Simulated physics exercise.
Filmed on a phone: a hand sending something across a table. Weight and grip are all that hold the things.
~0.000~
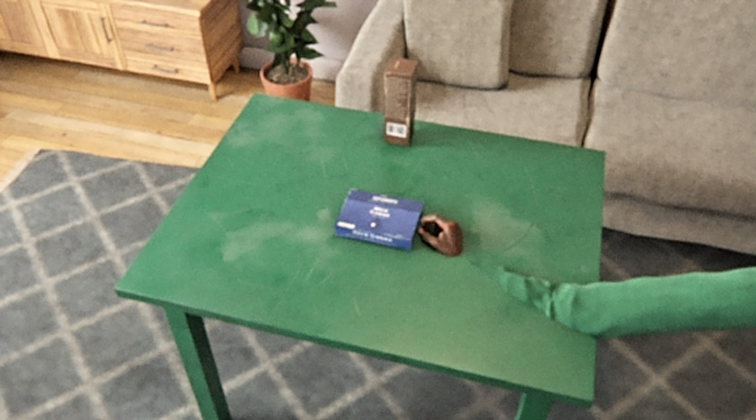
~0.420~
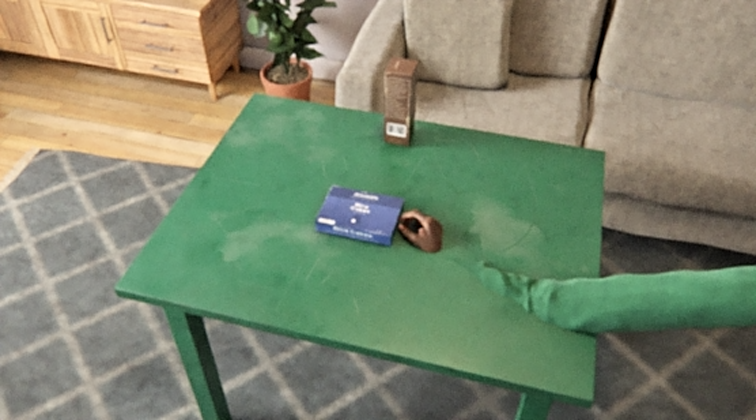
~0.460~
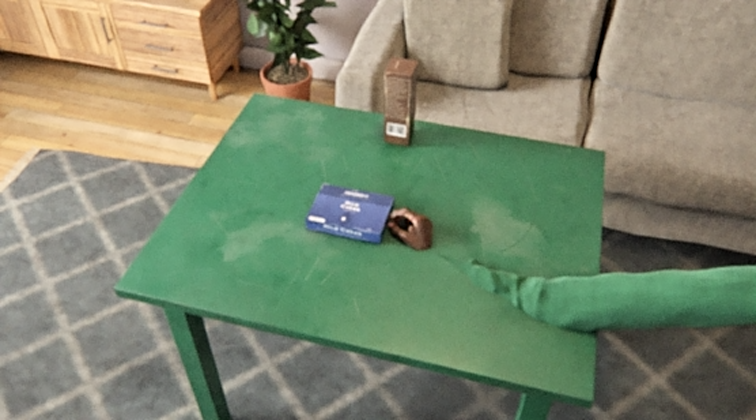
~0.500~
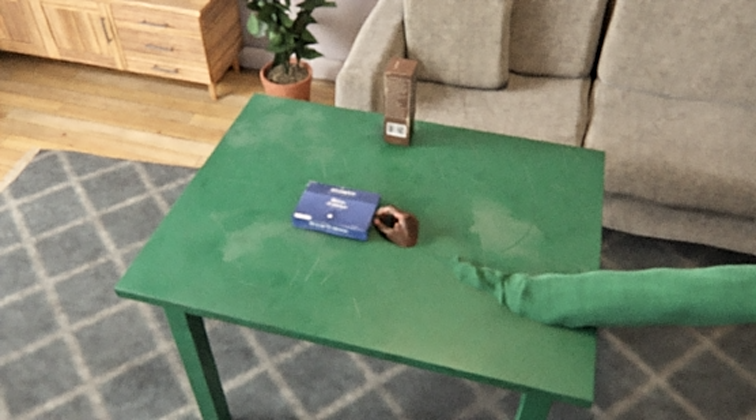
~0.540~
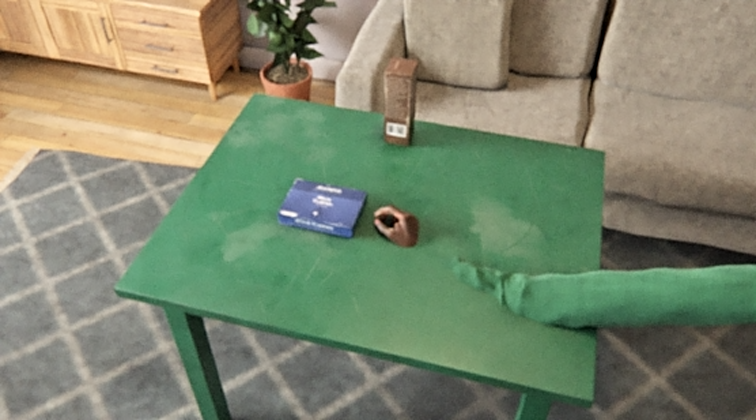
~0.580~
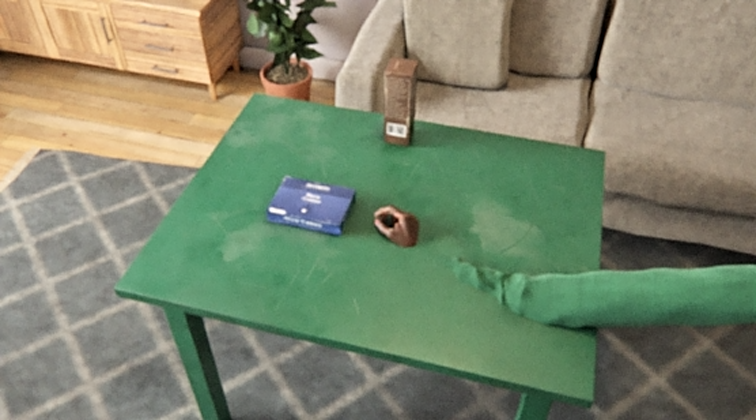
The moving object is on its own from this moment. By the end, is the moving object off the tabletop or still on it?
Kept on top.
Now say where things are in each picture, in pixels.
The first frame shows under the hand; blue packet (380, 219).
The second frame shows under the hand; blue packet (361, 215).
The third frame shows under the hand; blue packet (351, 213).
The fourth frame shows blue packet (337, 210).
The fifth frame shows blue packet (323, 207) displaced a little.
The sixth frame shows blue packet (312, 205) displaced a little.
Around 0.68 s, blue packet displaced a little near (296, 202).
Around 0.98 s, blue packet displaced about its own width near (294, 202).
Finally (1.3 s), moved from the start, blue packet. Final places as the last picture's camera would see them, blue packet near (294, 202).
